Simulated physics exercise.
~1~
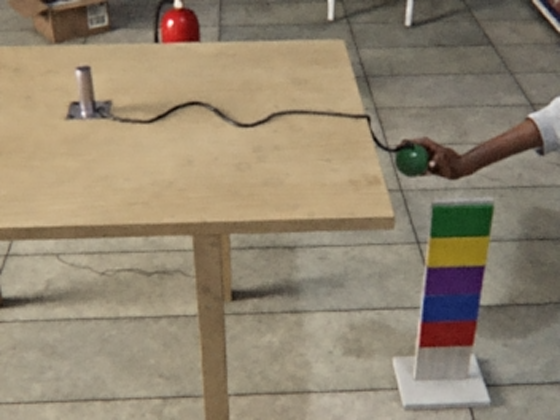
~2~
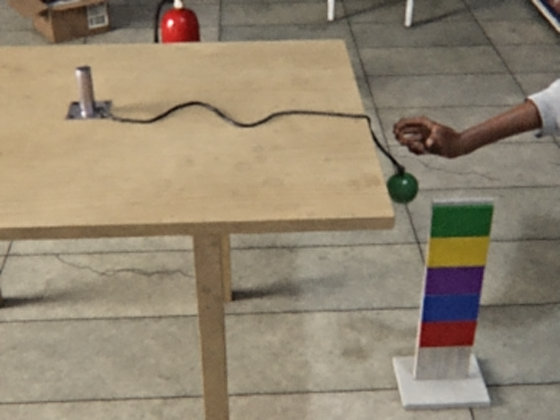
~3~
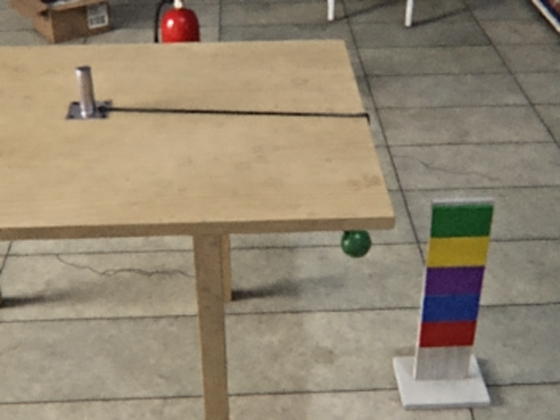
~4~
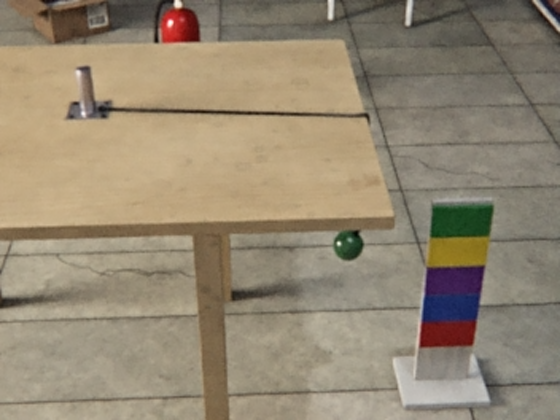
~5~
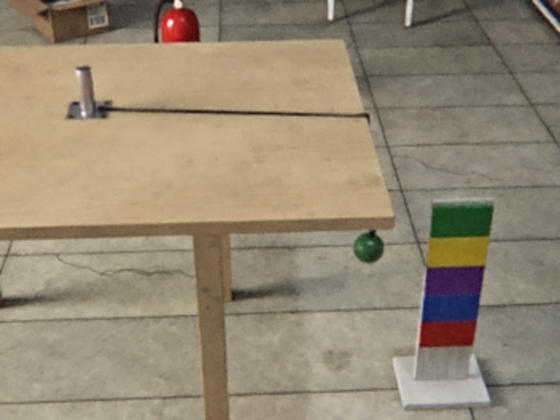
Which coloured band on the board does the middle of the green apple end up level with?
The middle of the apple hangs level with the yellow band.
